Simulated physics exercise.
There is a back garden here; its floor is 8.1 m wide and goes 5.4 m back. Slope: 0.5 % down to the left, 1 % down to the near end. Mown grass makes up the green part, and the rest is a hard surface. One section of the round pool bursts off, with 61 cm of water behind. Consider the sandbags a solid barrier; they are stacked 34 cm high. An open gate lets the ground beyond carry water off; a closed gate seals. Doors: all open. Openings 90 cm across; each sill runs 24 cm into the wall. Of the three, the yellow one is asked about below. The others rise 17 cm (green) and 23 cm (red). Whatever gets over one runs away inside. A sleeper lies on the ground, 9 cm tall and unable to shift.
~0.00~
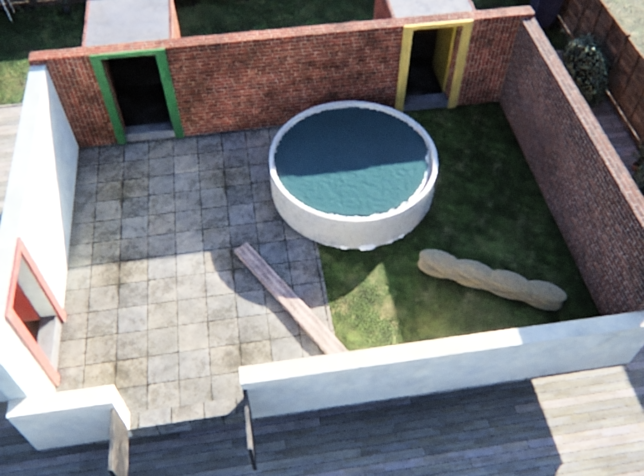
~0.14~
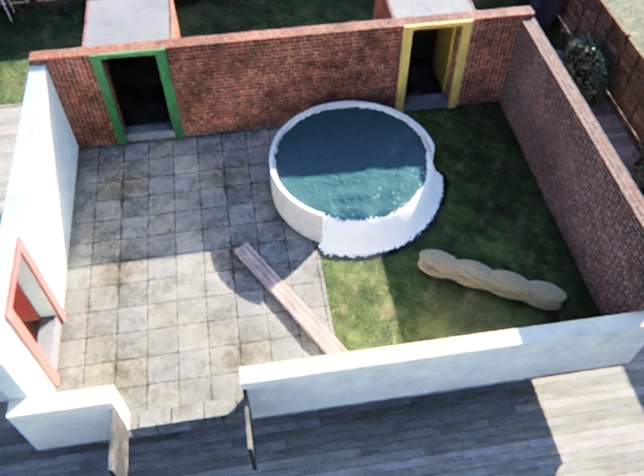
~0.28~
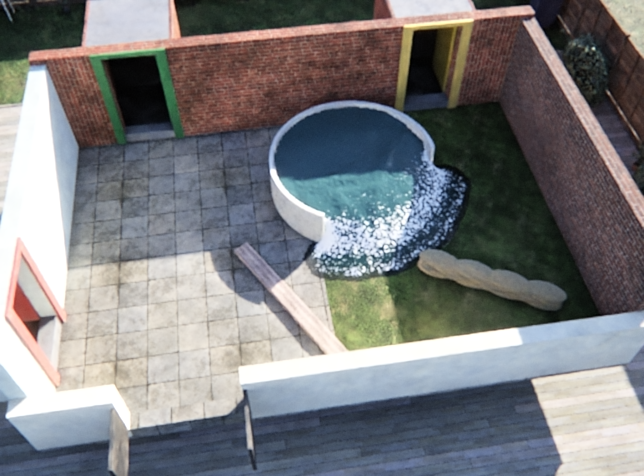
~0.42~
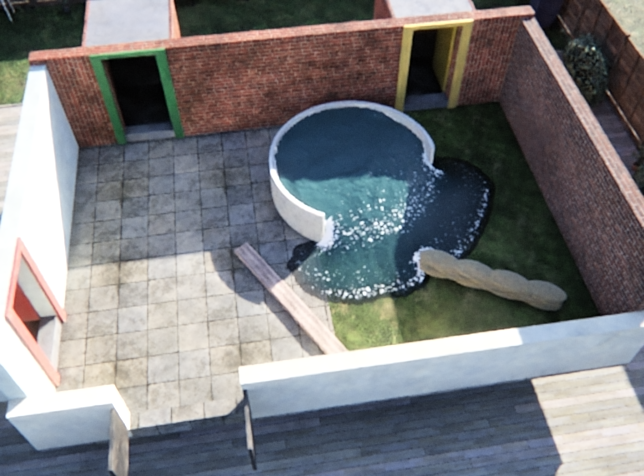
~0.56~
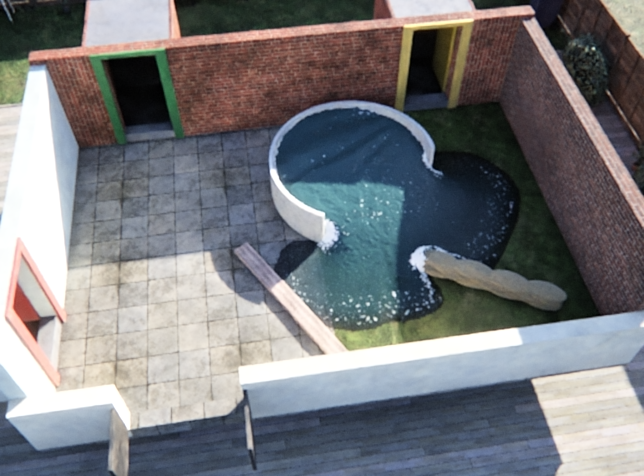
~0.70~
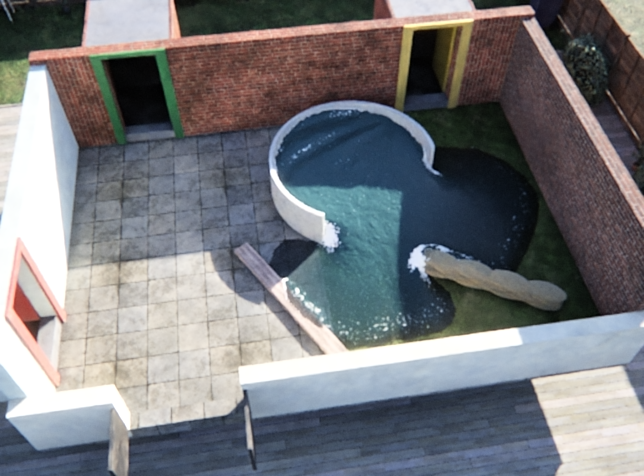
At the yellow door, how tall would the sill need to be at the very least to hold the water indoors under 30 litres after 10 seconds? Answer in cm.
The sill would need roughly 10 cm.
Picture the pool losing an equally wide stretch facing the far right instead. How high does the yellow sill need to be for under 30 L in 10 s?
That way, roughly 26 cm.
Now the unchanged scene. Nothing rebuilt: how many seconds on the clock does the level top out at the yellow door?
About 7.0 seconds.
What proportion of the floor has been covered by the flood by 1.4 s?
Approximately 35 % of the floor.
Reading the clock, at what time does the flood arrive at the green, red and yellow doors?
It reaches green at 7.0 s, red at 3.8 s, and yellow at 4.0 s.
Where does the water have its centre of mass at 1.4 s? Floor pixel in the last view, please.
The centre of all the water is around (385, 217).
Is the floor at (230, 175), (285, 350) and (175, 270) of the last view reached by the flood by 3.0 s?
Point by point, the first is spared, the second awash and the third spared.
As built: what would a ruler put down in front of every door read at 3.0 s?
Reading in centimetres: Green = 0, red = 0, yellow = 0.
After 1.4 s water covers 35 % of the floor, deepest (38 cm) near (419, 265); it has not reached the yellow door.
After 3.0 s water covers 50 % of the floor, deepest (40 cm) near (602, 343); it has not reached the yellow door.
After 10.0 s water covers 95 % of the floor, deepest (14 cm) near (505, 282); 10 cm at the yellow door, 0 litres in over its 17 cm sill.
At the yellow door as built, the water arrived by 4.0 s and peaked near 16 cm at 7.2 s.
Run again over the same 10 s with other heights there, 59 litres in over 8 cm, 17 litres over 11 cm. The limit of 30 litres is kept from about 10 cm up.
